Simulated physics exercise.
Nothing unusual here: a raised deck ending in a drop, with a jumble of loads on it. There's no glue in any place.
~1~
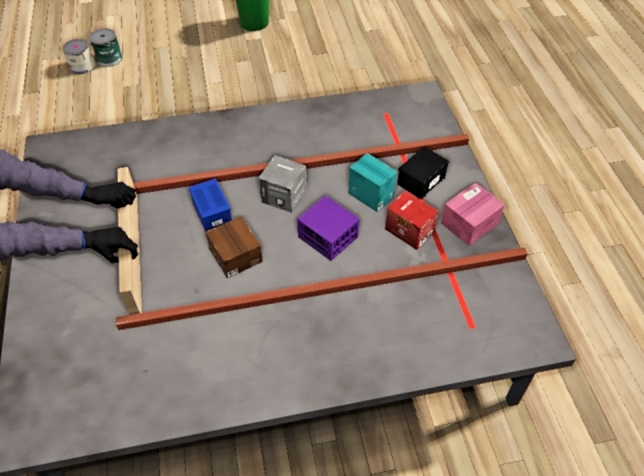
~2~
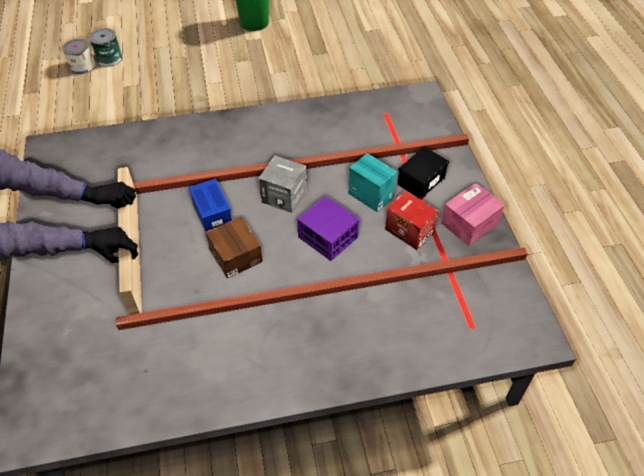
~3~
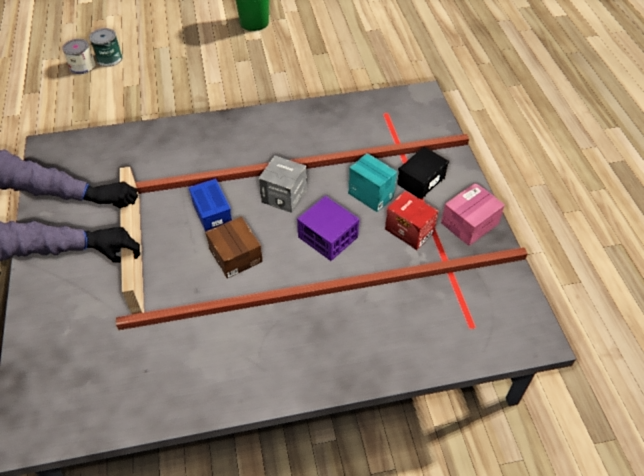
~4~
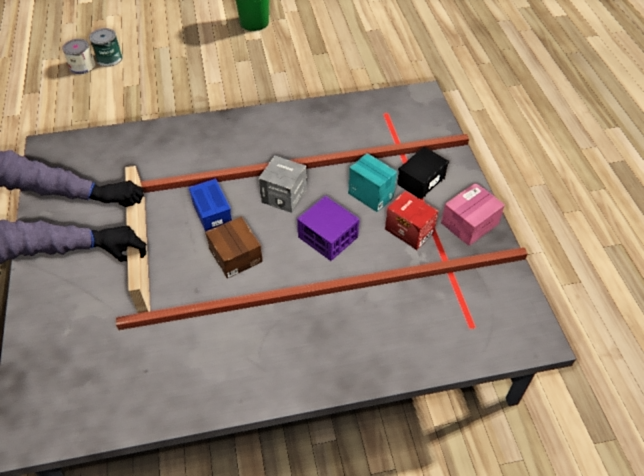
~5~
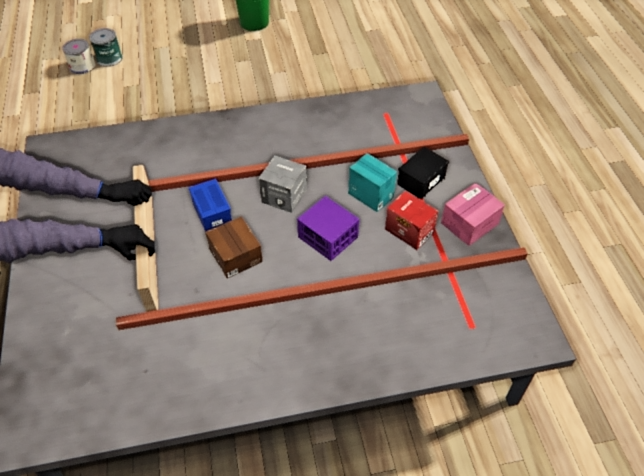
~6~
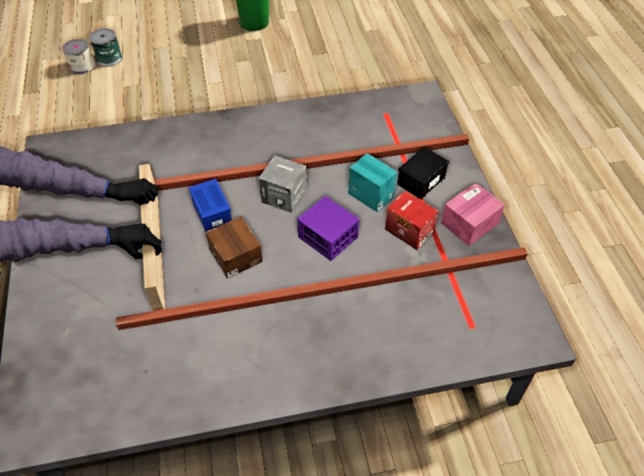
The video shows two gloved hands holding a wooden plank at the left of a grey table scattered with colourful boxes between two reddish rails. The hands slide the plank slightly right, while the boxes stay still.
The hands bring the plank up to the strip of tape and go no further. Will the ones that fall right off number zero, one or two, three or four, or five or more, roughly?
The push is going to send three or four over the edge.
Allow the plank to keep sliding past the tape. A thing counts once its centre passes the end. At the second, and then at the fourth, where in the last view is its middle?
Roughly (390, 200) for the earlier crossing, roughly (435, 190) for the later one.
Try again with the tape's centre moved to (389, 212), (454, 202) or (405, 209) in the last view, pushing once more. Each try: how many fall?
1, 6, 2.
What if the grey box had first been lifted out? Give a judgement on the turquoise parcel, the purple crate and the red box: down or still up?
Result - turquoise parcel: Remains in place; purple crate: Remains in place; red box: Drops.
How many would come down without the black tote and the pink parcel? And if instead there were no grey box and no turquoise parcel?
You'd count 1 the first time and 2 the second time.
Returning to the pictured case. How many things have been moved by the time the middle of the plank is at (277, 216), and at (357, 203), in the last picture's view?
I make it 4 at the first spot and 8 at the other.
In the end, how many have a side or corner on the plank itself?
The number is 2.
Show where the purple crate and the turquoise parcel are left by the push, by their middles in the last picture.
The purple crate comes to rest close to (490, 210), while the turquoise parcel rests close to (485, 172).
A little later, none off yet; pink parcel at rest near (472, 214); black tote at rest near (423, 173); red box at rest near (411, 221).
When it is over, the number that fall off is three or four; down, red box, black tote and pink parcel.
